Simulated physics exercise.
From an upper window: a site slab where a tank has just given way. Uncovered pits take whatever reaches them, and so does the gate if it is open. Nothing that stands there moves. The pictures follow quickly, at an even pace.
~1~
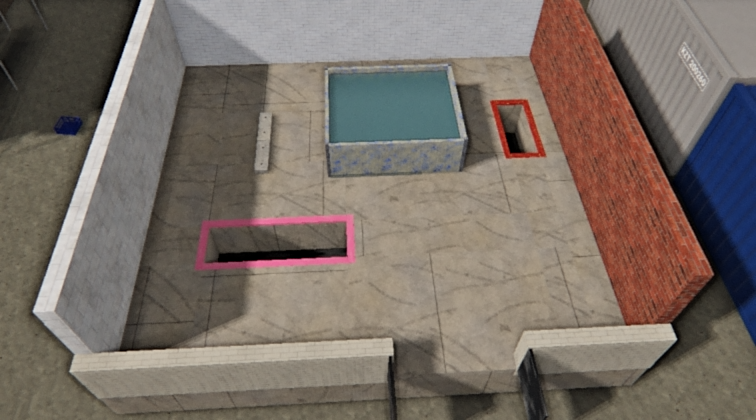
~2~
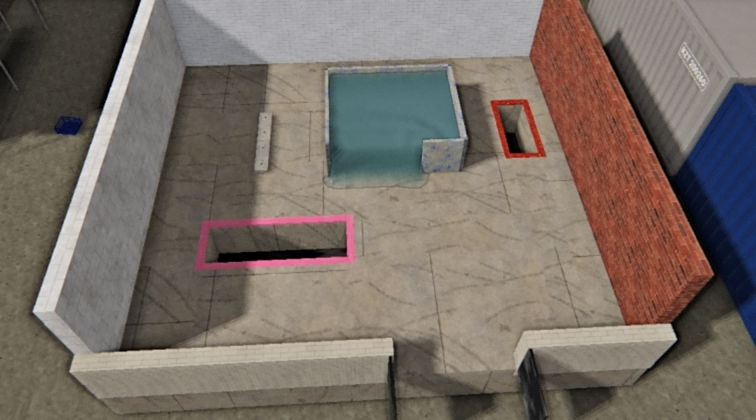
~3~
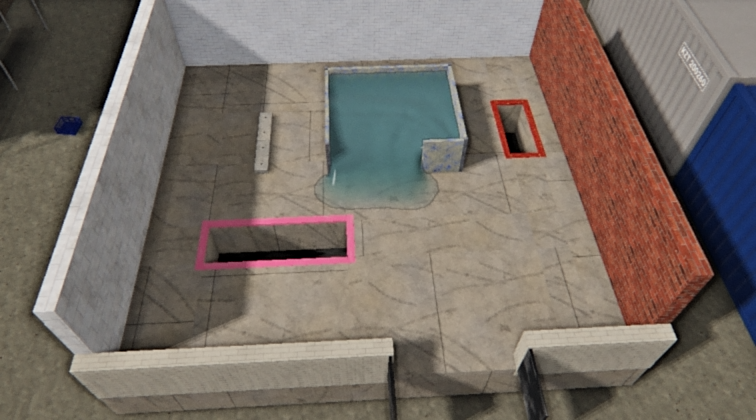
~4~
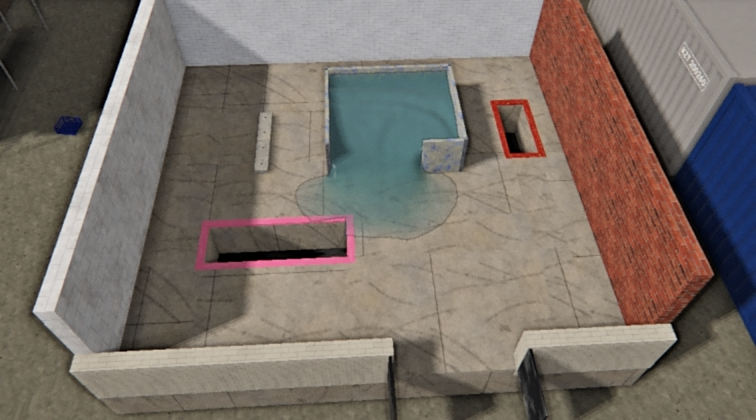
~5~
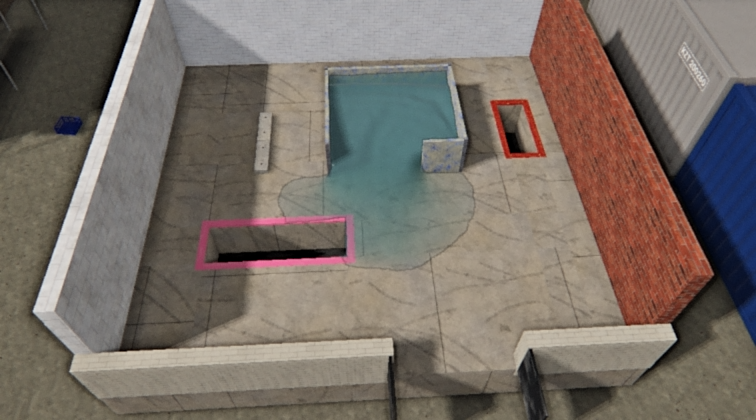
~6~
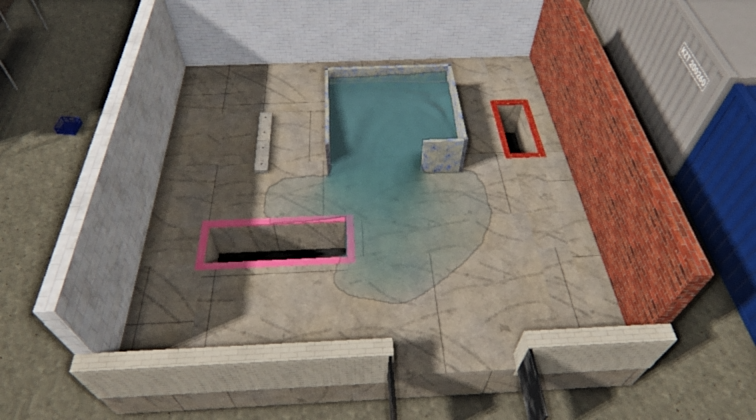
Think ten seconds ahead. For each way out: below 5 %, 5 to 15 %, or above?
In the end: The gate takes more than 15 %; the pink pit takes more than 15 %; the red pit takes less than 5 %.
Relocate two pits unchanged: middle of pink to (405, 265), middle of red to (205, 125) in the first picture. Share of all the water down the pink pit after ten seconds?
Parts in a hundred: Pink 65.
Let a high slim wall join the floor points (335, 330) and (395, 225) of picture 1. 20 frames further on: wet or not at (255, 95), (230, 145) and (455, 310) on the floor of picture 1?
In turn: Dry, free of water, covered.
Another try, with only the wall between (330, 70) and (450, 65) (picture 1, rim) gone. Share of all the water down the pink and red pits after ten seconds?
Per cent: Pink 12, red 25.
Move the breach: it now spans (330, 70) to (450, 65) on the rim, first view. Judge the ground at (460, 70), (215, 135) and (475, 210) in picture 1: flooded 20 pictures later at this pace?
One after the other: Flooded, under water, clear.
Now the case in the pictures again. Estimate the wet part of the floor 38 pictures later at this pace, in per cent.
Close to 60 %.
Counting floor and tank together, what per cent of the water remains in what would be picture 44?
Near 46 in a hundred.
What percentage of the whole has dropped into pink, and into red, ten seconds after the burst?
About 36 and 2 per cent.
A moment on, water covers 25 % of the floor; the gate 1 %, the pink pit 7 %, the red pit 0 %.
Next, water covers 30 % of the floor; the gate 7 %, the pink pit 16 %, the red pit 0 %.
Then, water covers 40 % of the floor; the gate 16 %, the pink pit 23 %, the red pit 0 %.
Later, water covers 60 % of the floor; the gate 24 %, the pink pit 31 %, the red pit 0 %.
In the end, water covers 70 % of the floor; the gate 29 %, the pink pit 37 %, the red pit 2 %.
